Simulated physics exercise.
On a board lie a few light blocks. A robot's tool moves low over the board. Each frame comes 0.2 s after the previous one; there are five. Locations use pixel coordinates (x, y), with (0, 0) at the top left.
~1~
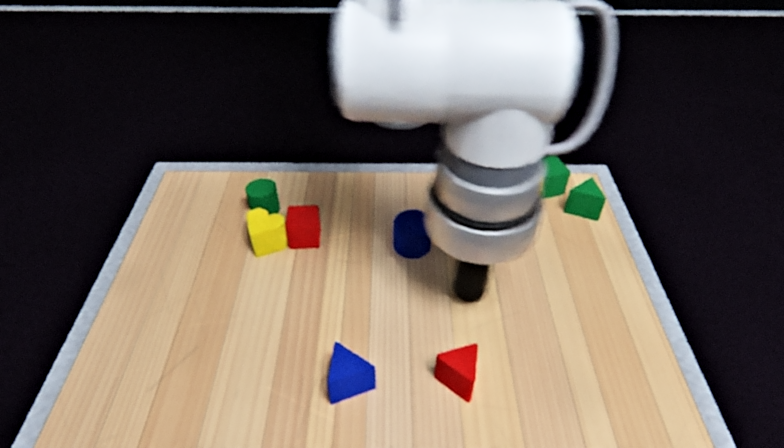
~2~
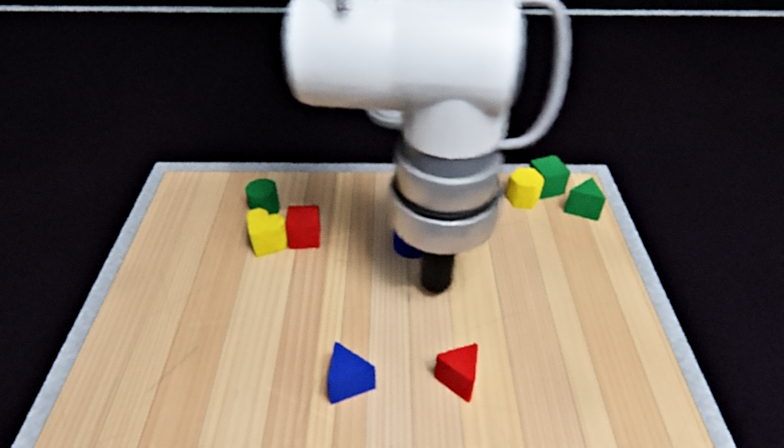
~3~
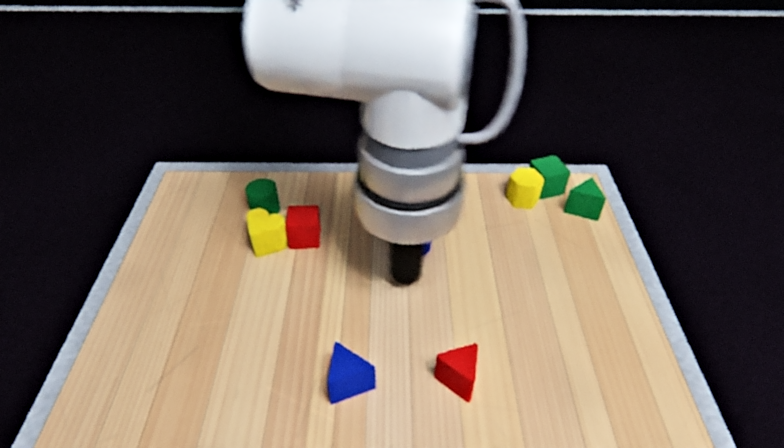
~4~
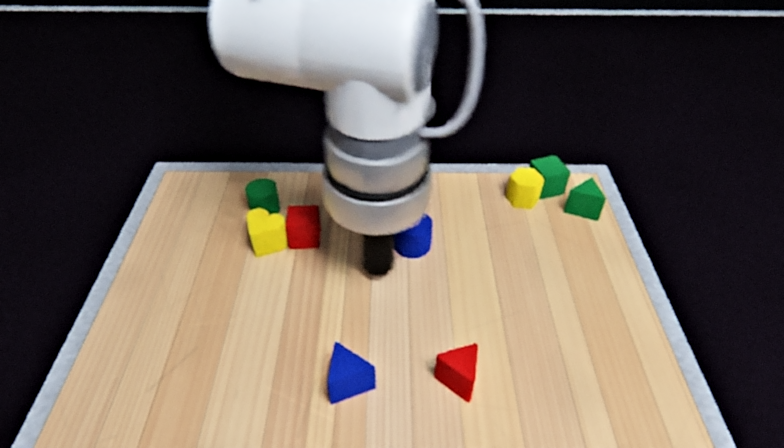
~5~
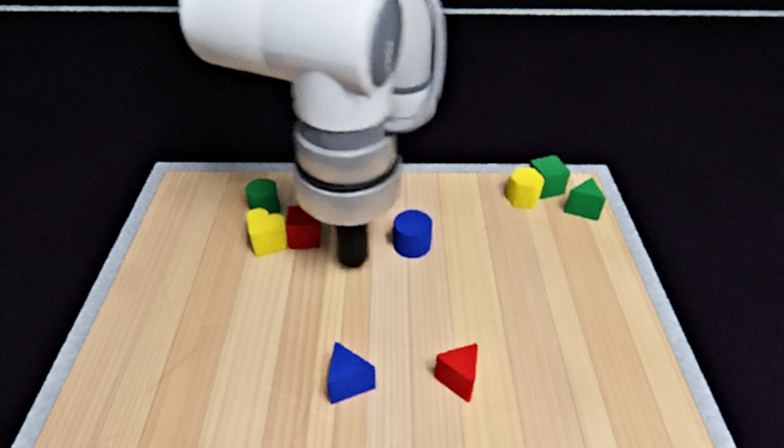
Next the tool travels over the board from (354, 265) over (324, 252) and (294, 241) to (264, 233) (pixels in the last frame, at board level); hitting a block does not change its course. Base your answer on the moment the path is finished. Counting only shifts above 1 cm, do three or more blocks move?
Yes, that is what happens.
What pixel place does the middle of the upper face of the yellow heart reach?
Its top face will be centred at roughly (228, 217).
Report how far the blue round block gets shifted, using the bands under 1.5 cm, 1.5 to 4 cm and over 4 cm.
The distance will be below 1.5 cm.
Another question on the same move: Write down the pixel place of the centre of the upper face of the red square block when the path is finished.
Its top middle is near (267, 190).
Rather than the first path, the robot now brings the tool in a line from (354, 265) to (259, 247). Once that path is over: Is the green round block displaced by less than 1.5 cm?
Going by the path, yes.
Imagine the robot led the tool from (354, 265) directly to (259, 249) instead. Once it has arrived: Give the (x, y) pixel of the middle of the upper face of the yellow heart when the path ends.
My prediction: (229, 211).
The first path, step by step. One third of the way, tool (323, 244); yellow heart (258, 220); red square block (297, 212).
Two thirds of the way, tool (293, 234); green round block (260, 186); yellow heart (246, 217), turned 45° anticlockwise; red square block (280, 199), turned 50° clockwise.
At the end, tool (262, 226); green round block (256, 171); yellow heart (228, 217), turned 80° anticlockwise; red square block (267, 190), turned 95° clockwise; blue round block still.
